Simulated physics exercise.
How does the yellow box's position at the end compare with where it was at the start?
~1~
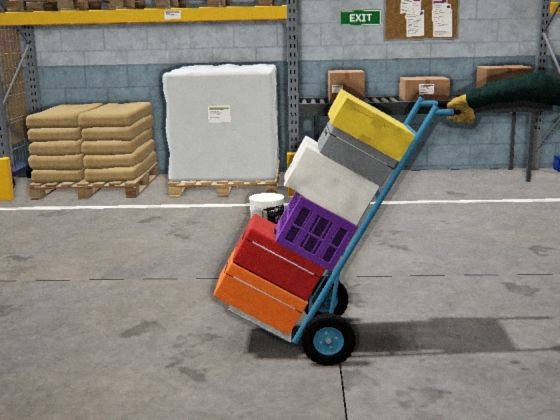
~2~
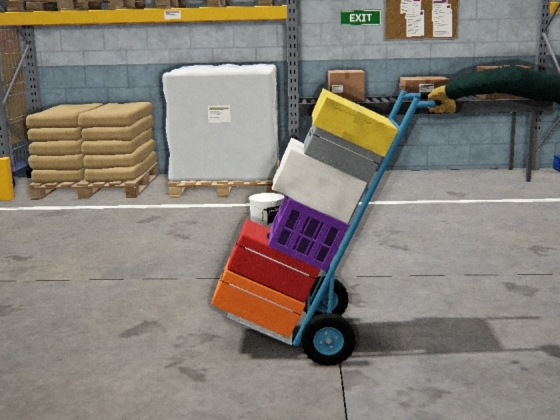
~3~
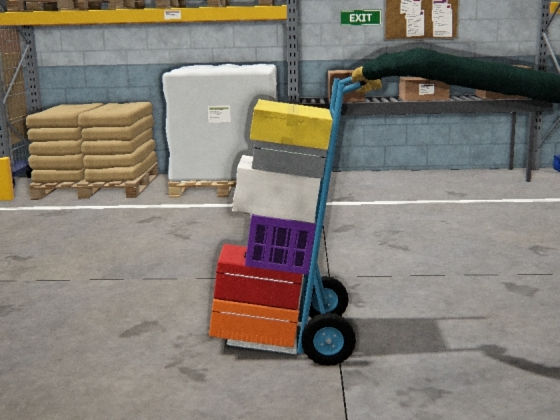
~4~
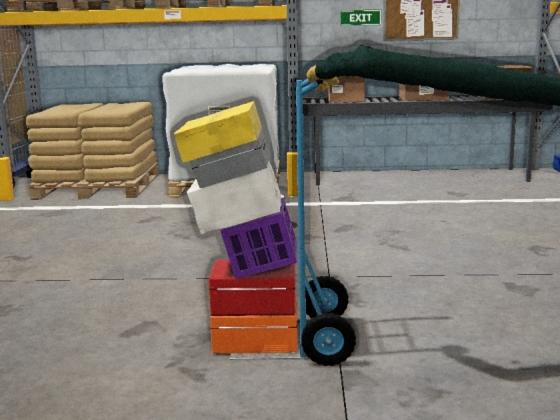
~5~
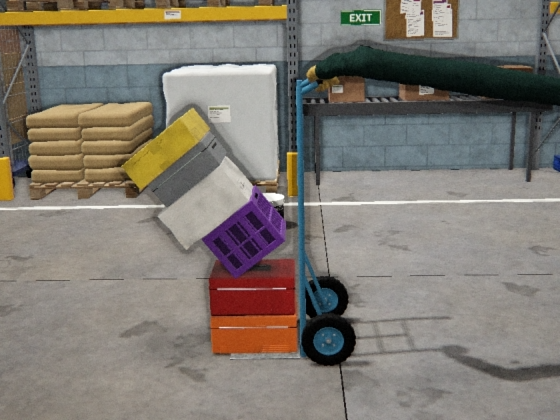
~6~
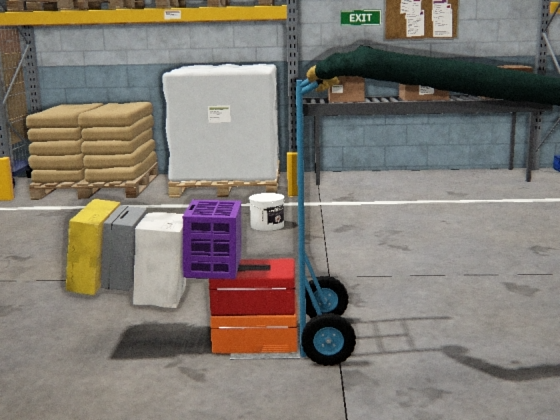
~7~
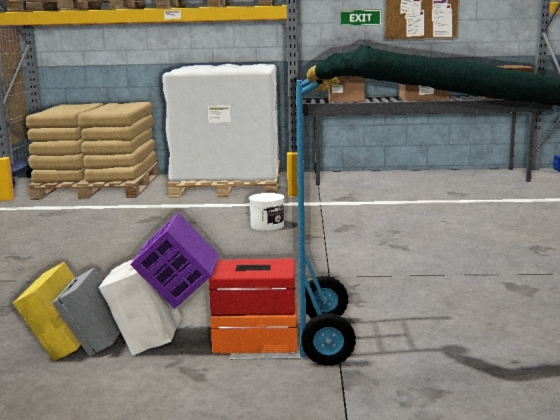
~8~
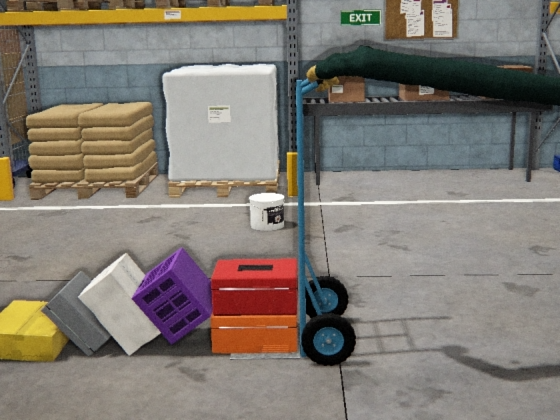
At the start the yellow box is at the top of the leaning stack on the hand truck. By the end it is down on the floor at the far left, beyond the other fallen items.
